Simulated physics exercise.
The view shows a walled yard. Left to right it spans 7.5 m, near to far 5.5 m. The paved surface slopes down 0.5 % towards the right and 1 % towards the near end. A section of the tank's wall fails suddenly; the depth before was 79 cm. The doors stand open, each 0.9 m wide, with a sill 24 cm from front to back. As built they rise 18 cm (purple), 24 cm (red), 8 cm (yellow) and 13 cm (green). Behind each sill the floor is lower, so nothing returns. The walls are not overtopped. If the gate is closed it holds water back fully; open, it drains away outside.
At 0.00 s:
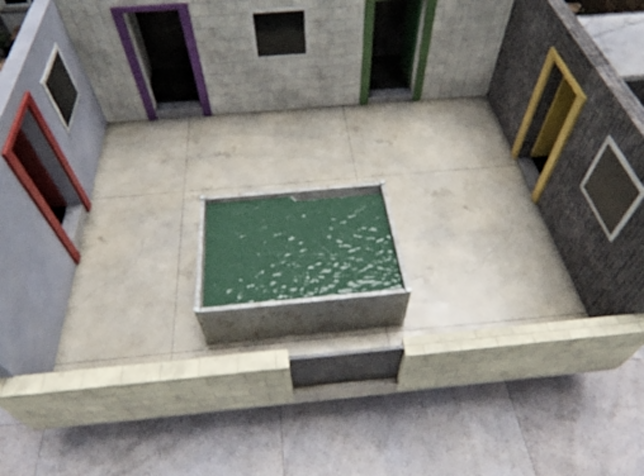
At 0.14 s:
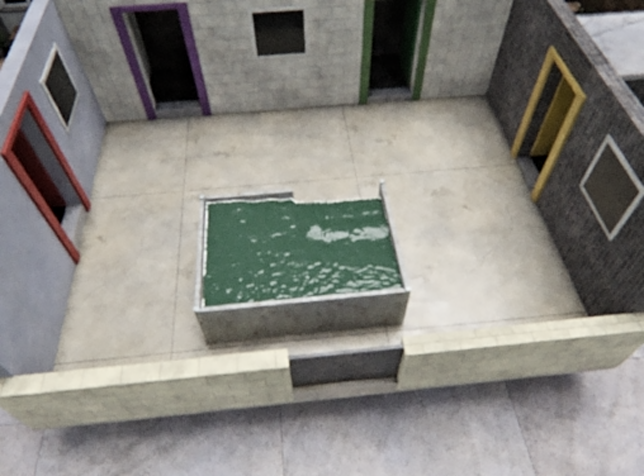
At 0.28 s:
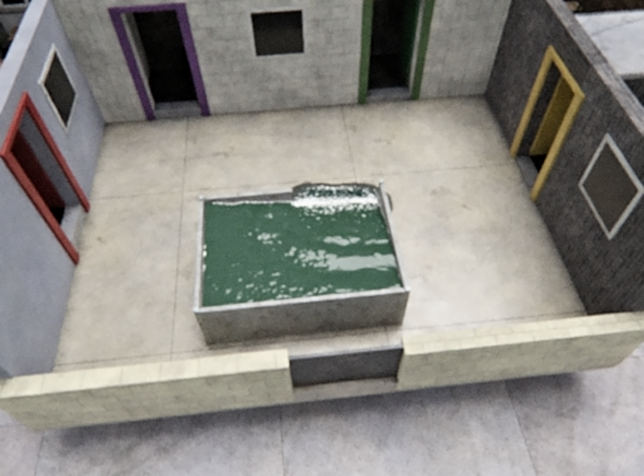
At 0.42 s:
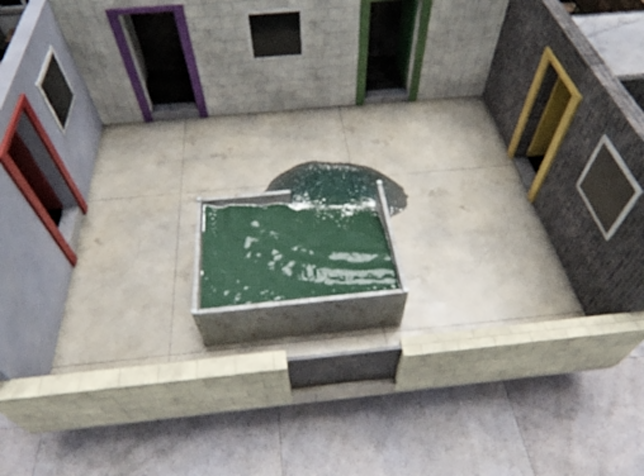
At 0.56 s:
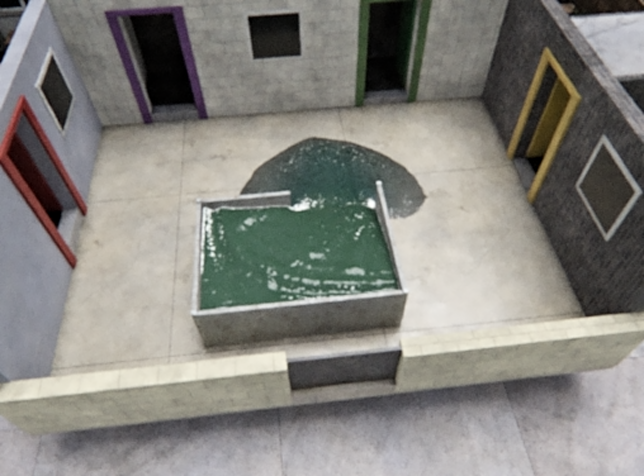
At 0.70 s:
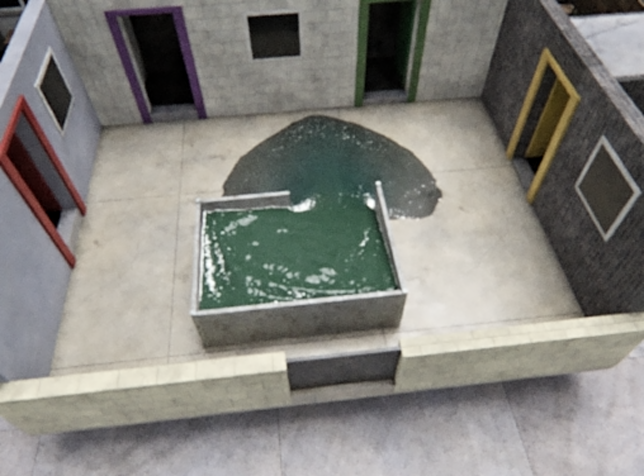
Green water bursts through the tank's far wall and spreads across the pale yard floor.
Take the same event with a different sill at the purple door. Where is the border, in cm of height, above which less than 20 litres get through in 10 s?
At least 6 cm or so.
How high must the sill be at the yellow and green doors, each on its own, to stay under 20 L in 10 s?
Roughly 9.0 cm at yellow and 26 cm at green.
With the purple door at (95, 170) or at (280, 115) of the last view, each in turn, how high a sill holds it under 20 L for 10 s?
Roughly 14.0 and 27 cm.
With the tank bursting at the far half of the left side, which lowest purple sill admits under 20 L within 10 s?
Some 16 cm.
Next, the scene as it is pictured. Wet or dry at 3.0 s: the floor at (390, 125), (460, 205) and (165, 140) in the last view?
In that order: Flooded, not reached, wet.
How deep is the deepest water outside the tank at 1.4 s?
About 42 cm.
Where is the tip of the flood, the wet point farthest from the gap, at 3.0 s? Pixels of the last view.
Around (102, 128).
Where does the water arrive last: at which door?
It is the red one.
After 1.4 s water covers 30 % of the floor, deepest (42 cm) near (345, 216); it has not reached the purple door.
After 3.0 s water covers 45 % of the floor, deepest (40 cm) near (480, 105); 10 cm at the purple door, 0 litres in over its 18 cm sill.
After 10.0 s water covers 100 % of the floor, deepest (22 cm) near (451, 361); 5 cm at the purple door, 0 litres in over its 18 cm sill.
At the purple door as built, the water arrived by 1.7 s and peaked near 11 cm at 2.0 s.
Run again over the same 10 s with other heights there, 33 litres in over 5 cm, 13 litres over 7 cm. The limit of 20 litres is kept from about 6 cm up.
